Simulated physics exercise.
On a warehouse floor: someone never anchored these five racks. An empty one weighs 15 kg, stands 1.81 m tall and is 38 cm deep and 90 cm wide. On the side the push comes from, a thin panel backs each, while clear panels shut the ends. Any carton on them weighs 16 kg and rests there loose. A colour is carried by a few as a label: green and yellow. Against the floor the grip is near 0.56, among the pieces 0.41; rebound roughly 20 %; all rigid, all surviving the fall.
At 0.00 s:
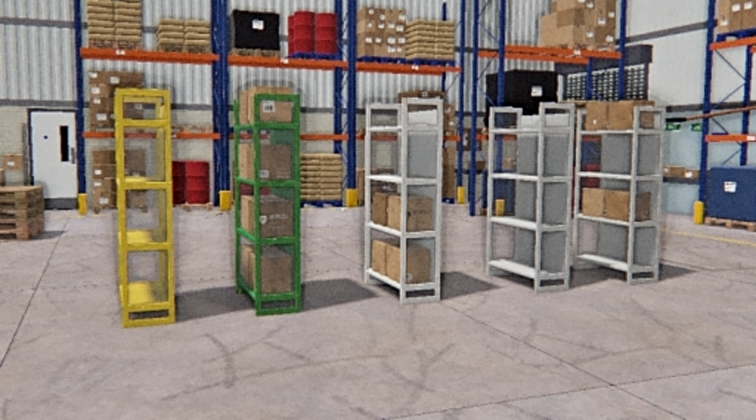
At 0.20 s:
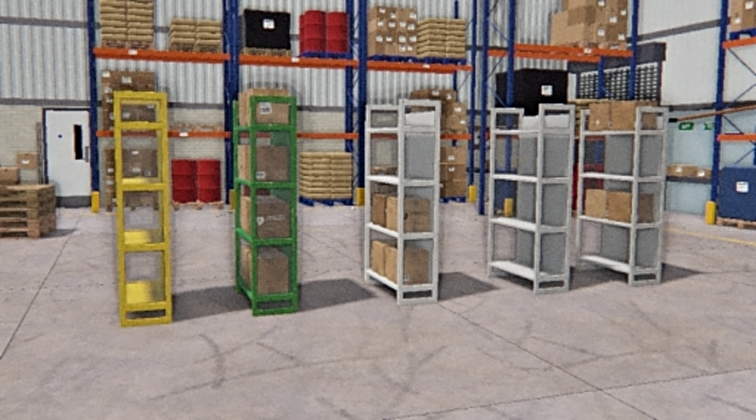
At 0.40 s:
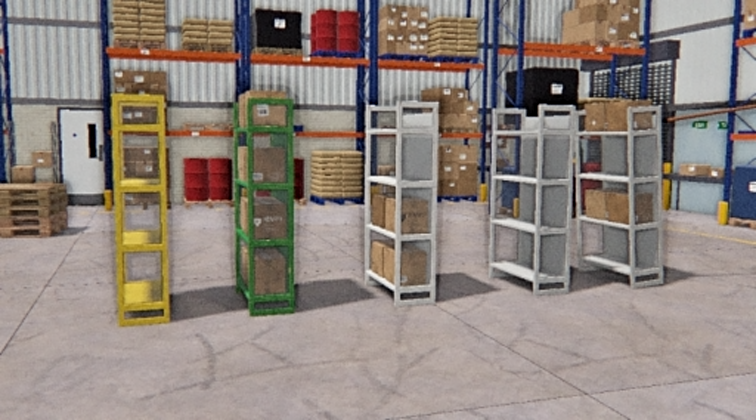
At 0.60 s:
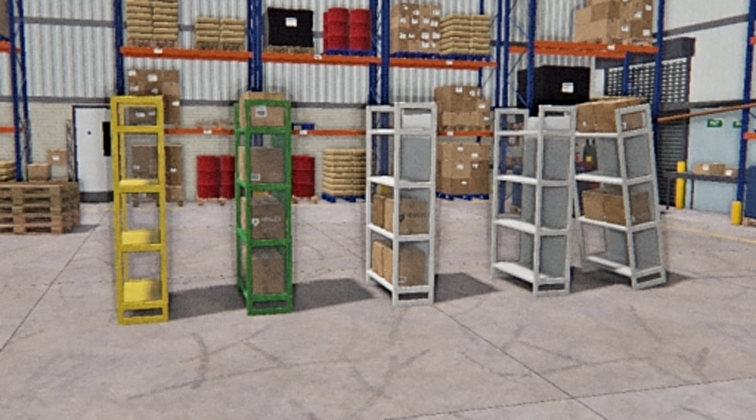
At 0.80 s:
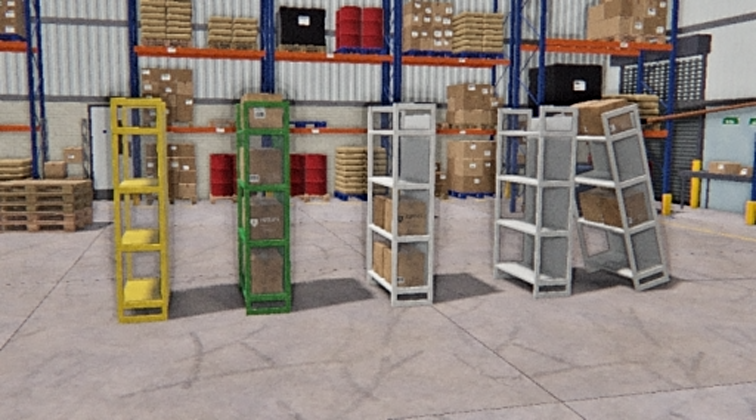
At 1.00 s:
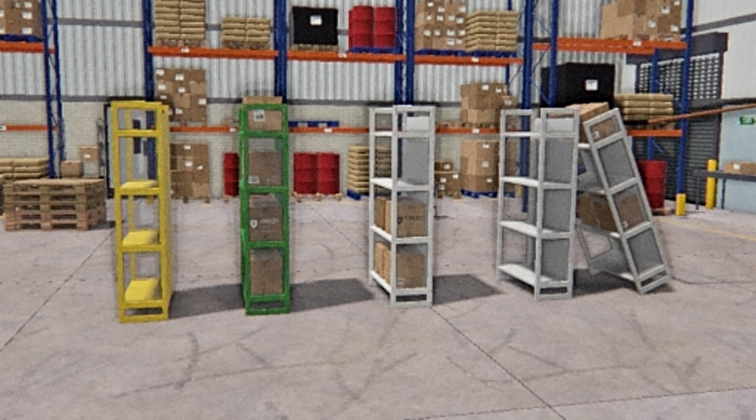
At first, five tall shelving units, one yellow, one green and three pale grey, stand upright in a row on a warehouse floor, several holding cardboard boxes. Then the rightmost unit tilts steadily leftward toward its neighbour, its boxes leaning with it, while the other four stay upright.
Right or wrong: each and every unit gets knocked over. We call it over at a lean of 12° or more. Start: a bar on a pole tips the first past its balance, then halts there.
Wrong, some stay up.
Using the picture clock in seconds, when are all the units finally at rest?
Around 6.0 s.
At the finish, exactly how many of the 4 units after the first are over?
2.
After 1.28 s, 2 cartons spilt or dropped; 1 of the 4 other units over.
After 1.58 s, 4 cartons spilt or dropped; 1 of the 4 other units over.
After 1.96 s, 6 cartons spilt or dropped; 2 of the 4 other units over.
After 4.40 s, 8 cartons spilt or dropped; 2 of the 4 other units over; green unit 56 mm from its place.
In the end (6.1 s), 8 cartons spilt or dropped; 2 of the 4 other units over; green unit 57 mm from its place; yellow unit unmoved. Two left standing. From the last view, middles, green unit near (256, 205), yellow unit near (146, 207).
